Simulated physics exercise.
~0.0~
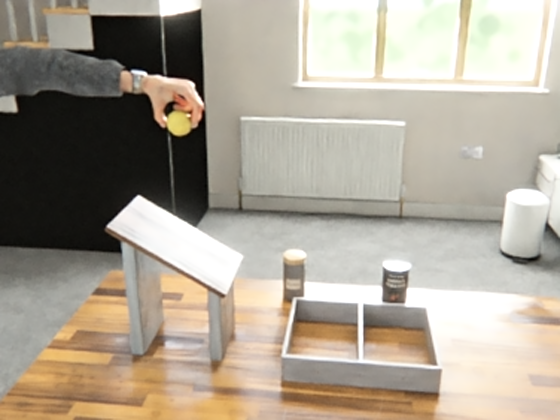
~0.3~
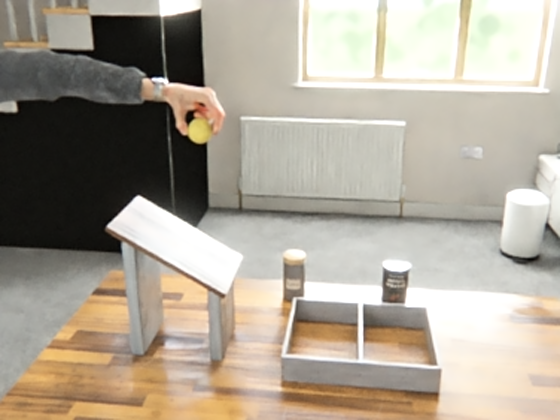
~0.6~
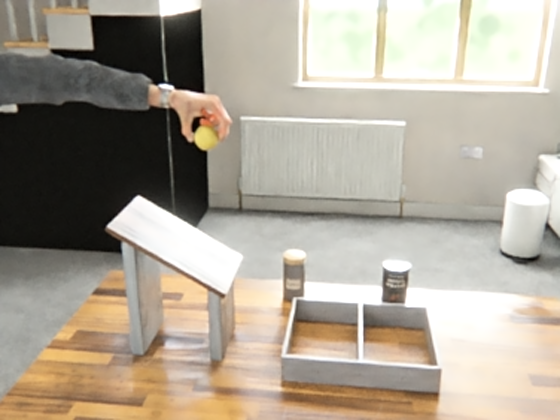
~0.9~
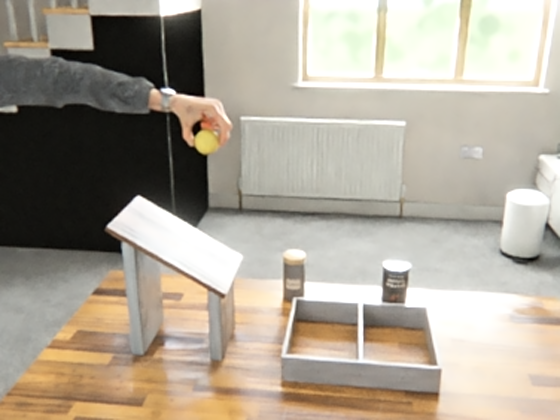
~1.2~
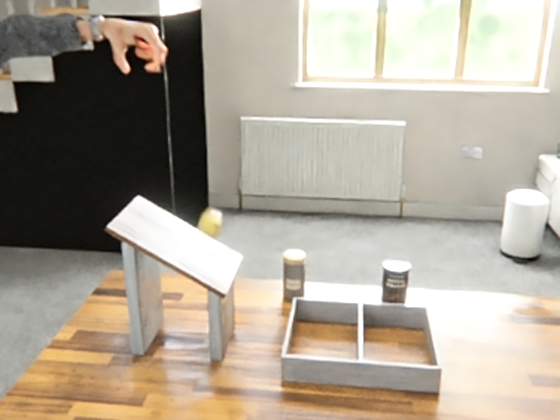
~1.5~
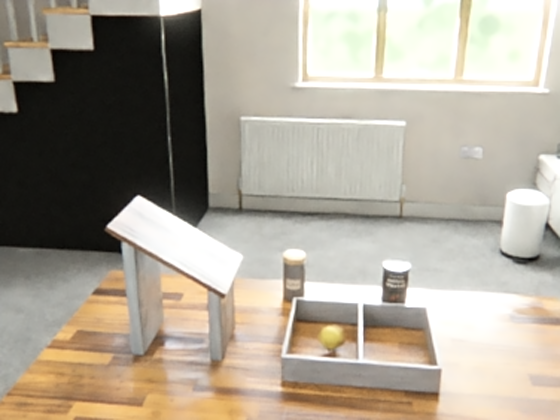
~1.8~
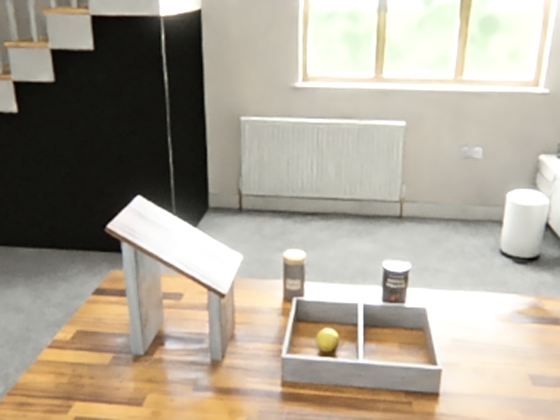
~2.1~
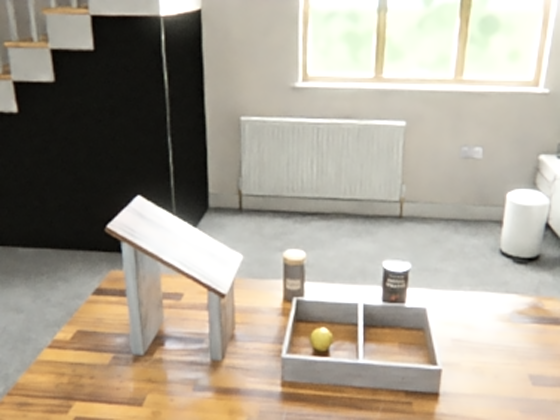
In a bright room, a hand held a yellow lemon above a sloping board on a wooden table, moved it right and let go. The lemon dropped, ended up in the tray's nearer bay and shifted slightly left, while two jars behind stayed put.
